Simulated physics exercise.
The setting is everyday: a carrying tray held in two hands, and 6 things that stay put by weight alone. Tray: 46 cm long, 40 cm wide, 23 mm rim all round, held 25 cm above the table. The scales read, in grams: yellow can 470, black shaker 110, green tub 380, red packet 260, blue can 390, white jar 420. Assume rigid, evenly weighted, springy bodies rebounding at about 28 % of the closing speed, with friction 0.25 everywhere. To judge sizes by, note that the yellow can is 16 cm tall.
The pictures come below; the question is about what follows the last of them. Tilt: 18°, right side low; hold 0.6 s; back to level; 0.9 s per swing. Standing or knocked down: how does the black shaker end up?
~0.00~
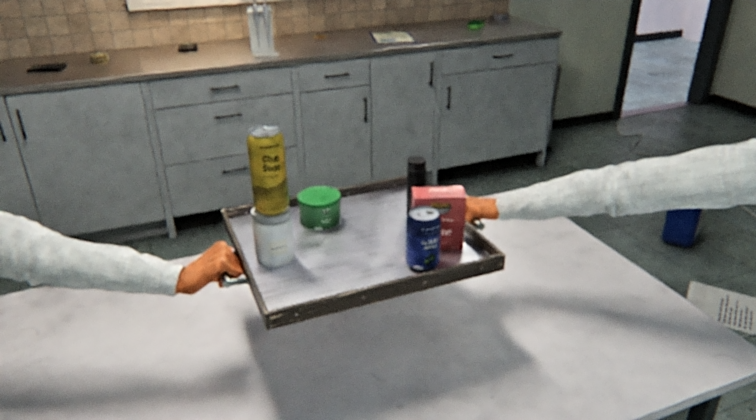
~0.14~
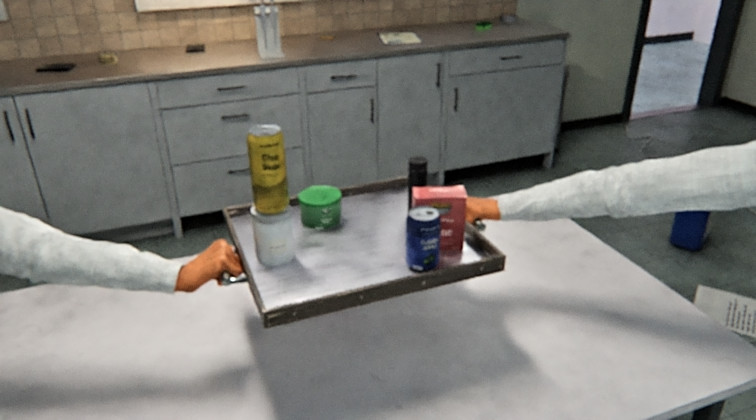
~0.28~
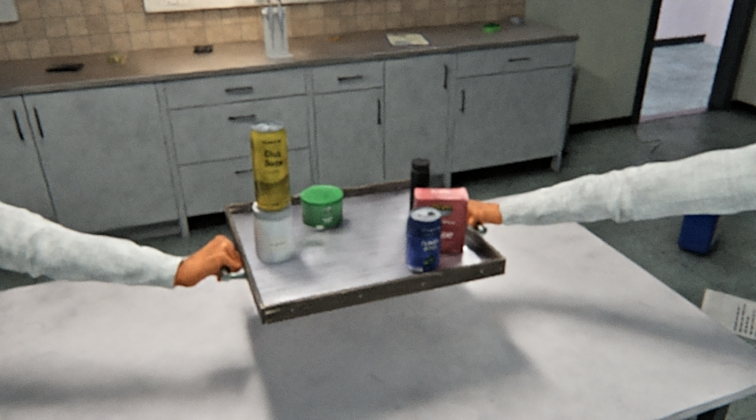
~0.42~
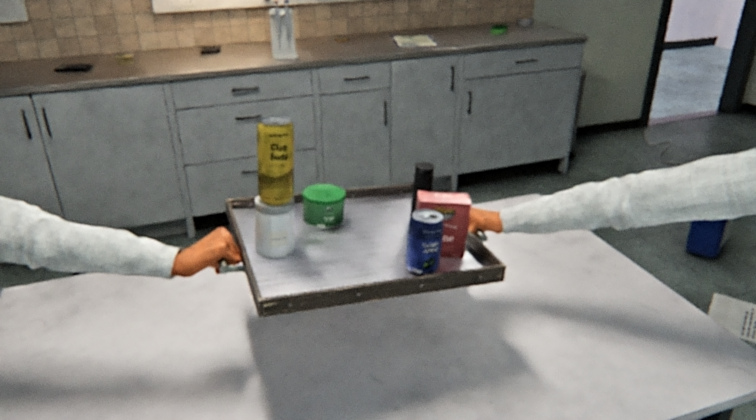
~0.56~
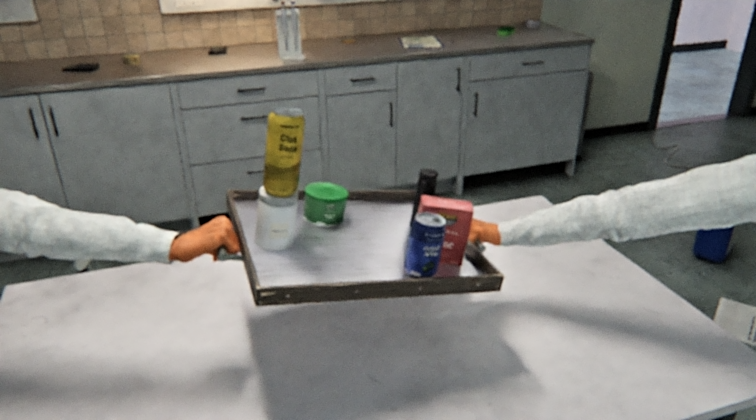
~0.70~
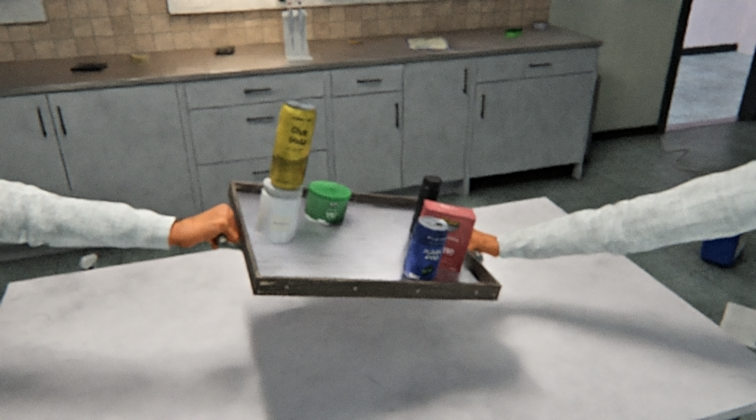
Knocked down.
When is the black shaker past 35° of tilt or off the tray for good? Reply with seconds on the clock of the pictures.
Roughly at the 1.4 s mark.
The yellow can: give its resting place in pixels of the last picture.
Its middle settles close to pixel (420, 213).
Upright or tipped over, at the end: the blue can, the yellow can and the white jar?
Final state - blue can: Remains on its base; yellow can: Goes over; white jar: Goes over.
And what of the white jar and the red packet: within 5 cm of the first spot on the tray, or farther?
Here the white jar moves off, and the red packet is left in place.
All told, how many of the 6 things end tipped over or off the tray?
3 of them.
By 1.30 s, tilt 18°, right edge down; black shaker rocked 16° off its seat near (446, 213); yellow can rocked 56° off its seat; white jar rocked 63° off its seat.
By 1.50 s, tilt 18°, right edge down; black shaker now off the tray; yellow can on its side; white jar on its side.
When it is over (3.0 s), off the tray and tipped over, black shaker; lying over on the tray, yellow can and white jar; not toppled but over 5 cm from the start, green tub and blue can; red packet within 5 cm of the start. End places, in pixels of the last picture, black shaker near (464, 289).
